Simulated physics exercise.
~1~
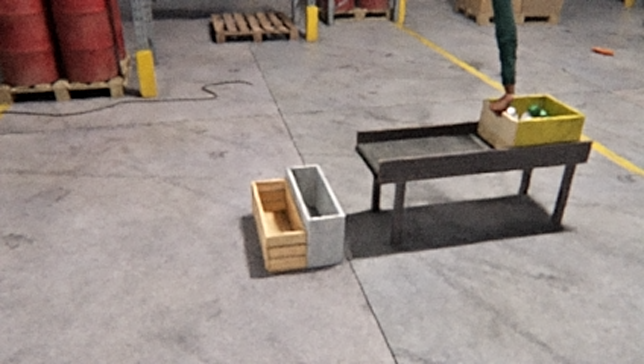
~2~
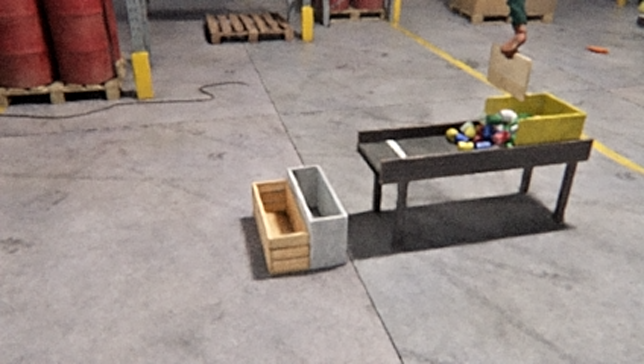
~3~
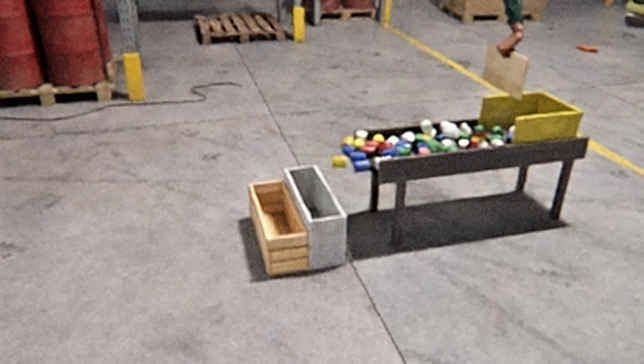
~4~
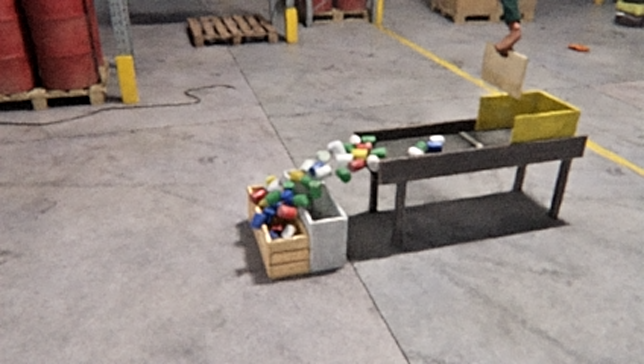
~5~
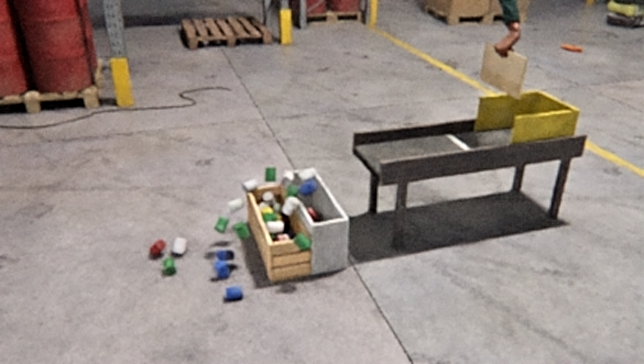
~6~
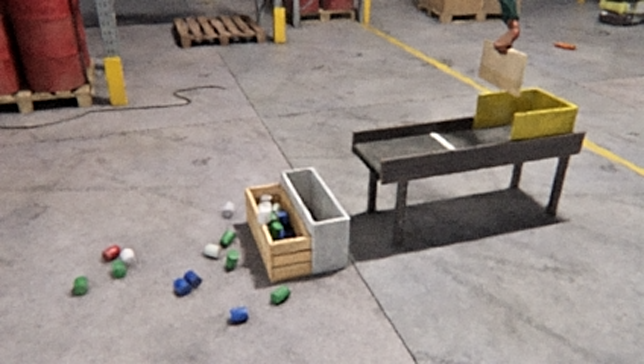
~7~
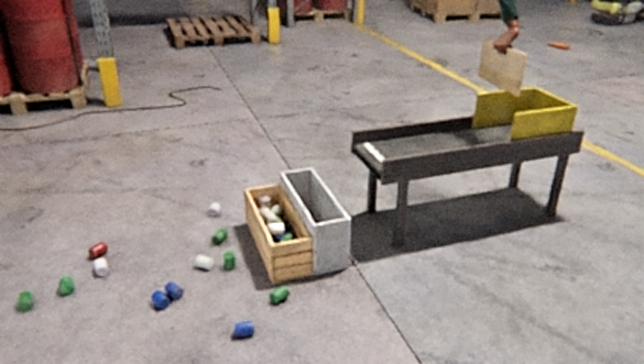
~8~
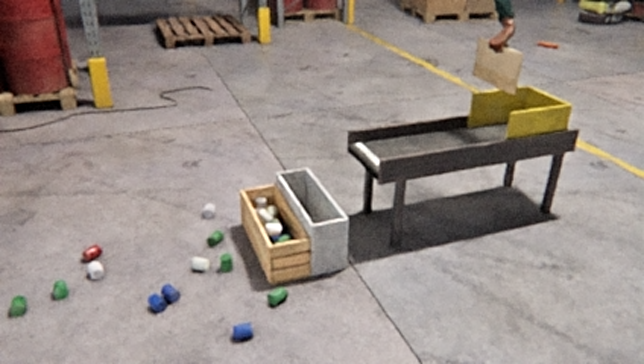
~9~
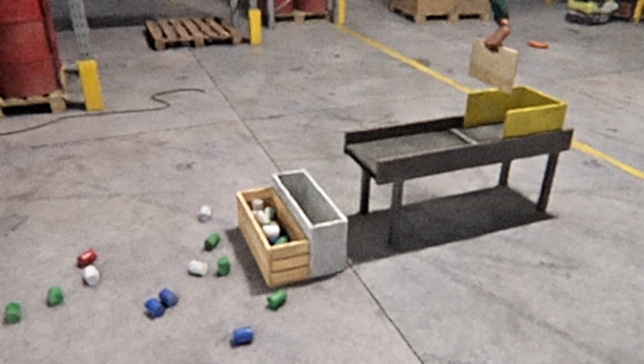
In this clip, a hand lifts a gate from a yellow pen, and colourful small jars ride left along a dark belt and fly off its end towards two tubs, most landing in the wooden tote while others scatter and come to rest on the floor beyond.
